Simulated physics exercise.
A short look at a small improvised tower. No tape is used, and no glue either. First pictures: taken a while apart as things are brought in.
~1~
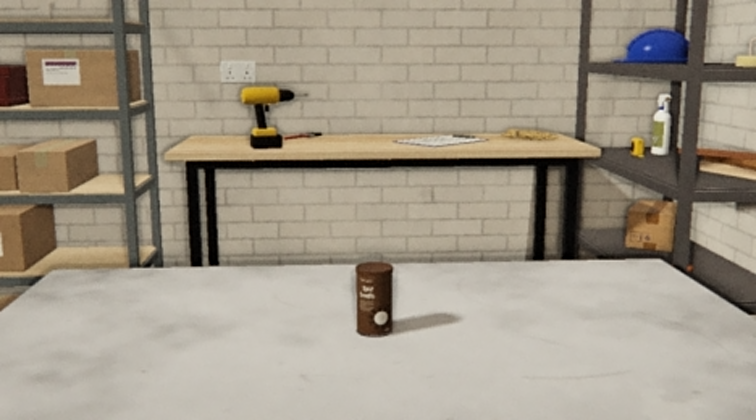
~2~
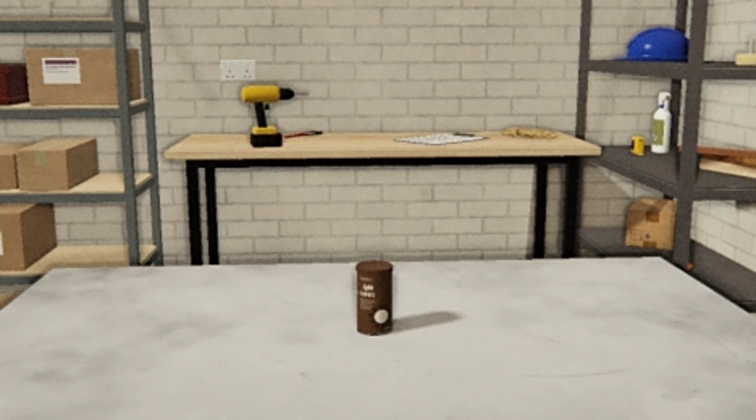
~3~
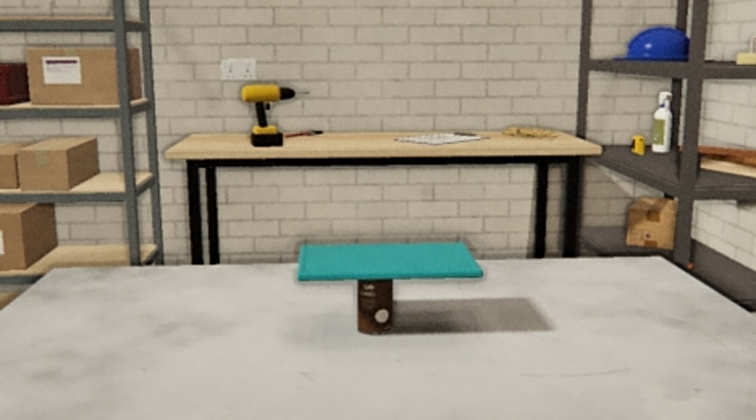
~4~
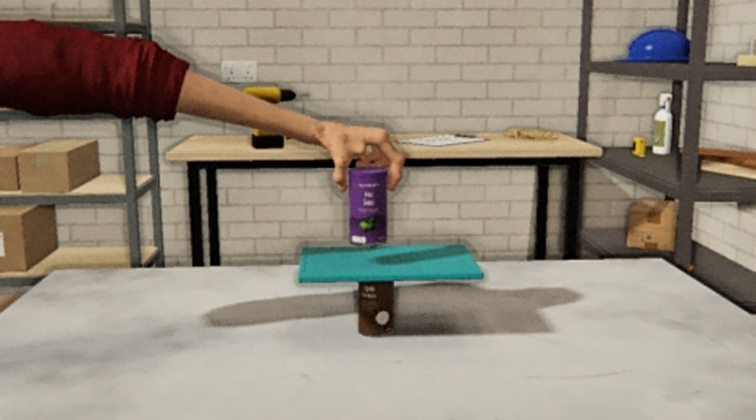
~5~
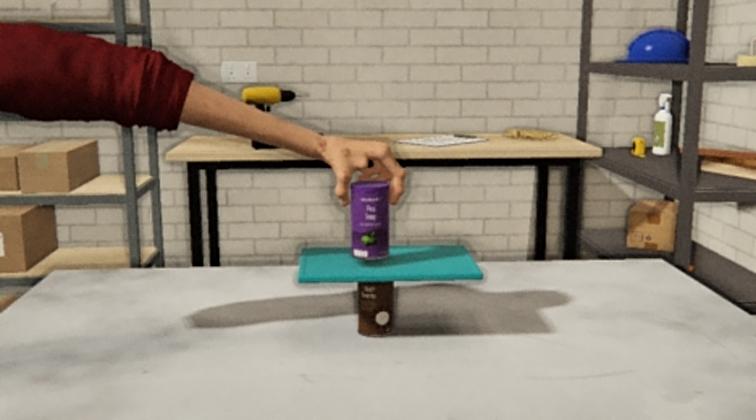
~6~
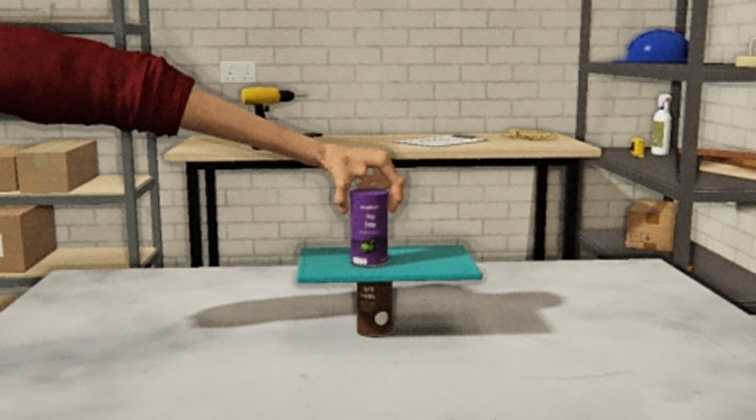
A hand lowering a purple tin onto a teal board resting across a small brown tin on a workshop table, still gripping it.
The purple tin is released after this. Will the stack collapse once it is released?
No, it stays standing.
Then, 0.50 s after the last picture, nothing has stirred.
Then, 1.30 s after the last picture, purple tin resting near (369, 228).
At rest, all 3 in place. Seen from the same camera at the end, purple tin near (369, 228). The stack holds.
